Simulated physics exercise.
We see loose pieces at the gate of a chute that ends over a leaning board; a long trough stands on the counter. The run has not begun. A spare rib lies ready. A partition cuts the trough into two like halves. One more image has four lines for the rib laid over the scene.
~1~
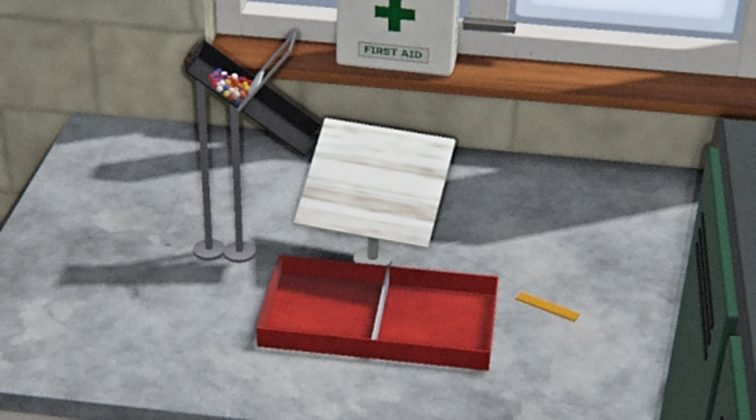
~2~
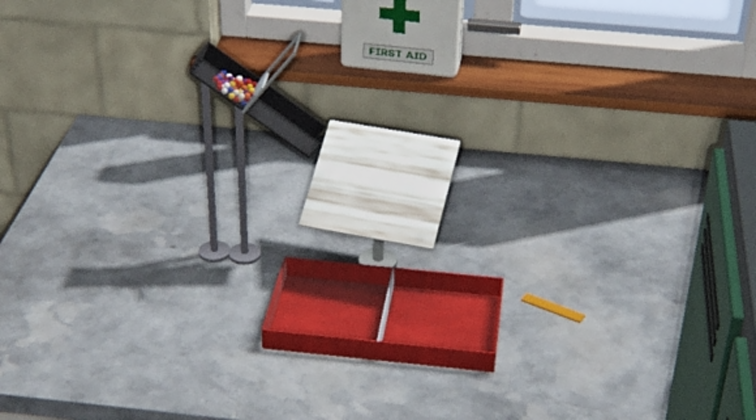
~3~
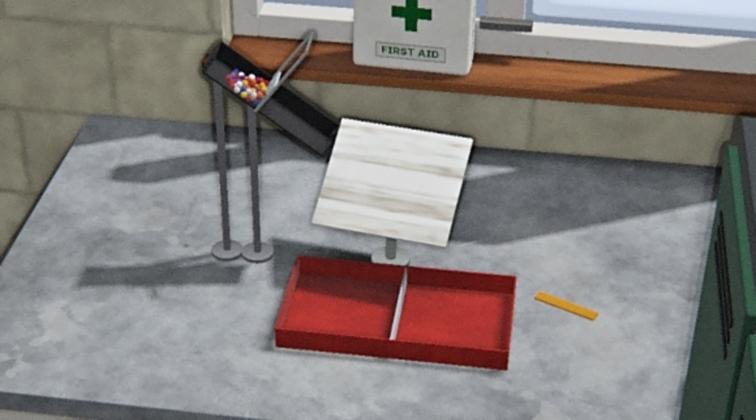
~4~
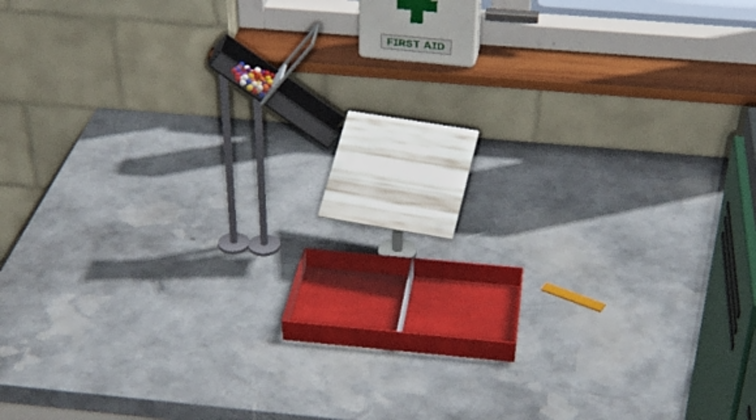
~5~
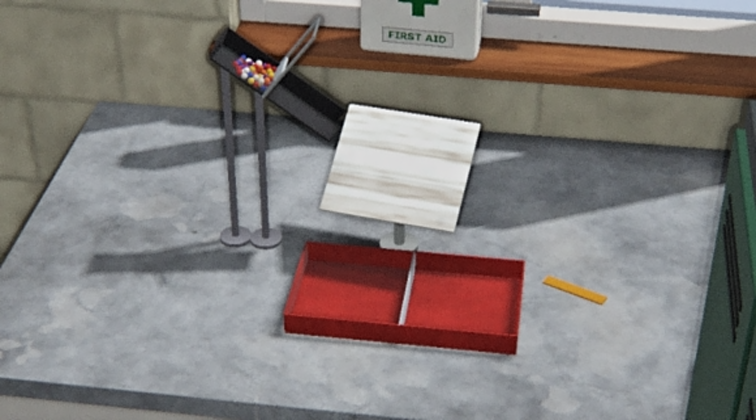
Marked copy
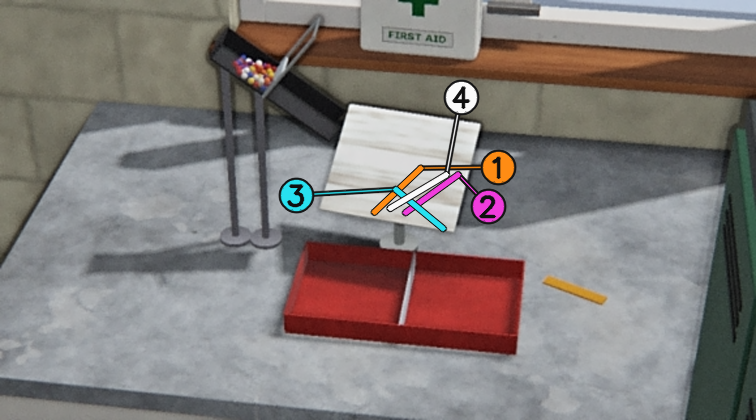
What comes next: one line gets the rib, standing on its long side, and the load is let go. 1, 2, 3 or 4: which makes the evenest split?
I would pick line 3.
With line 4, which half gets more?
Left.
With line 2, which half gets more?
Left.
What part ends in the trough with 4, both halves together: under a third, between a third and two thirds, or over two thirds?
It is over two thirds.
On the marked copy, line 1 from (421, 168) to (374, 212); line 2 from (458, 174) to (405, 212); line 3 from (395, 189) to (443, 228); line 4 from (446, 174) to (390, 208).
If 1 is chosen, of what is caught, nearly all in the left half, a stray few in the right.
If 2 is chosen, of what is caught, most in the left half, a small part in the right.
If 3 is chosen, of what is caught, about half in the left half, about half in the right.
If 4 is chosen, of what is caught, nearly all in the left half, a stray few in the right.
